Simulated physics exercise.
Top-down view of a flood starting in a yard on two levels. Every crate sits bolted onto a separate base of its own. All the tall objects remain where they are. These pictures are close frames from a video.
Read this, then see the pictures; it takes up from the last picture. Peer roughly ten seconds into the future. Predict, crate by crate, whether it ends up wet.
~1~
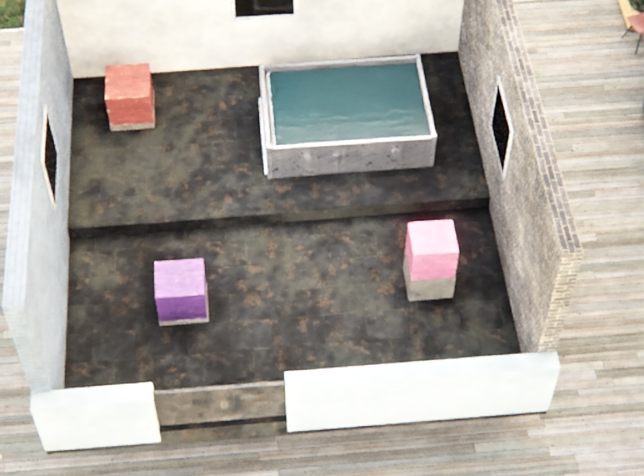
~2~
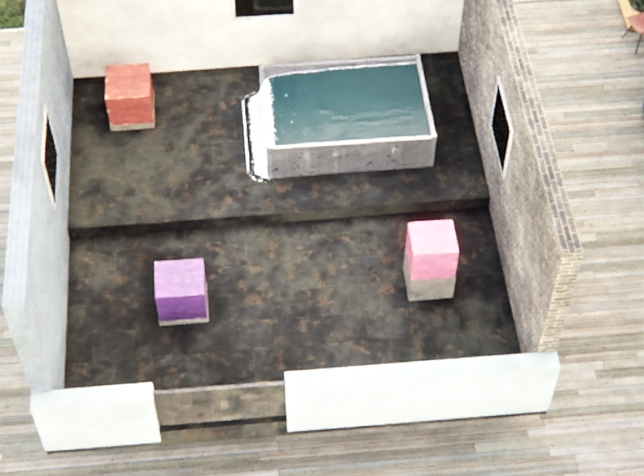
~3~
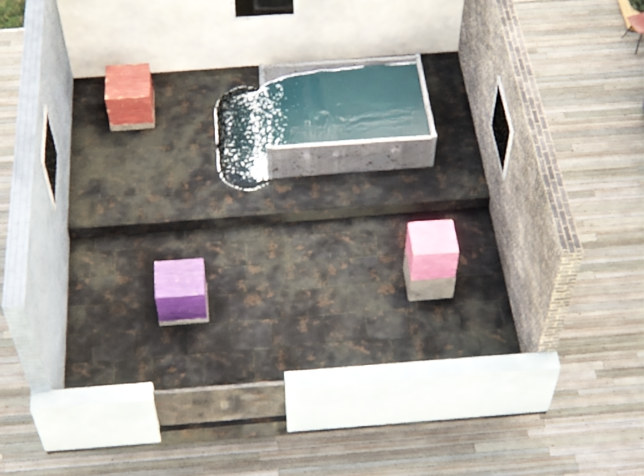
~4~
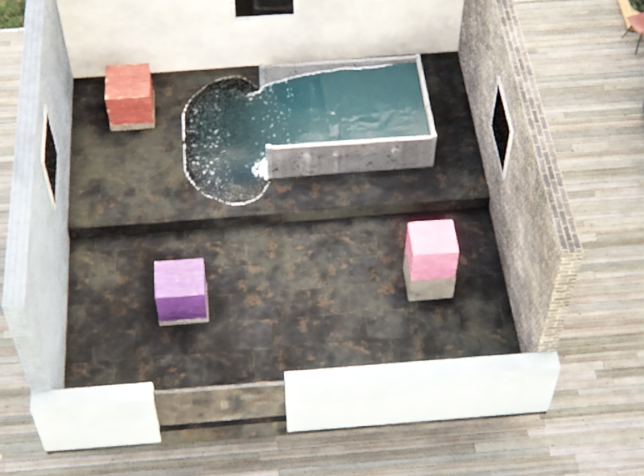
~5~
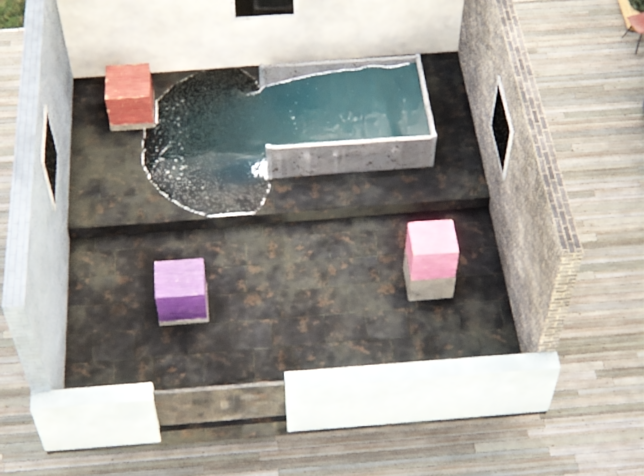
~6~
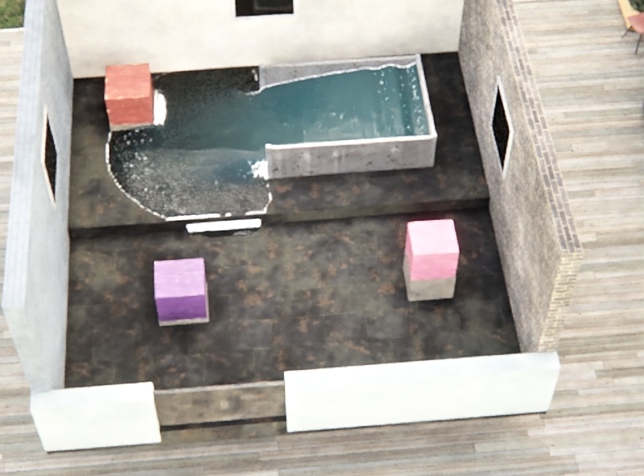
The purple crate ends up wet; the red crate ends up wet; the pink crate ends up dry.
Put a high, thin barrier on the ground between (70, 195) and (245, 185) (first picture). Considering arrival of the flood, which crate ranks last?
Looks like the pink-painted one.
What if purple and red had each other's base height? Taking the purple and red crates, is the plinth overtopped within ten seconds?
First the purple crate, which goes under; then the red crate, which goes under.
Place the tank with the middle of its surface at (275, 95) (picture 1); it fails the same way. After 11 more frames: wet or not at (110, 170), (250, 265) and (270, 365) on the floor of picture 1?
As listed: Covered, dry, free of water.
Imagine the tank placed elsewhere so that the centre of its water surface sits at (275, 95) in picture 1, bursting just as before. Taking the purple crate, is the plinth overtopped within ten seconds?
The purple one is flooded.
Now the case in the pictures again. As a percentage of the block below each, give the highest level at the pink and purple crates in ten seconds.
Around 30 in a hundred for the first and 170 in a hundred for the second.
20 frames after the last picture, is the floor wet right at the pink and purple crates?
Pink dry, purple wet.
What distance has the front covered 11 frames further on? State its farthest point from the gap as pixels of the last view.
I'd say near (66, 373).
A moment on, water covers 30 % of the floor; the purple crate not reached, the red crate water round its plinth, the pink crate not reached.
Next, water covers 35 % of the floor; the purple crate water round its plinth, the red crate water round its plinth, the pink crate not reached.
Then, water covers 45 % of the floor; the purple crate water round its plinth, the red crate water round its plinth, the pink crate not reached.
Later, water covers 80 % of the floor; the purple crate water round its plinth, the red crate water round its plinth, the pink crate water round its plinth.
In the end, water covers 95 % of the floor; the purple crate was topped, the red crate was topped, the pink crate stayed above the water.
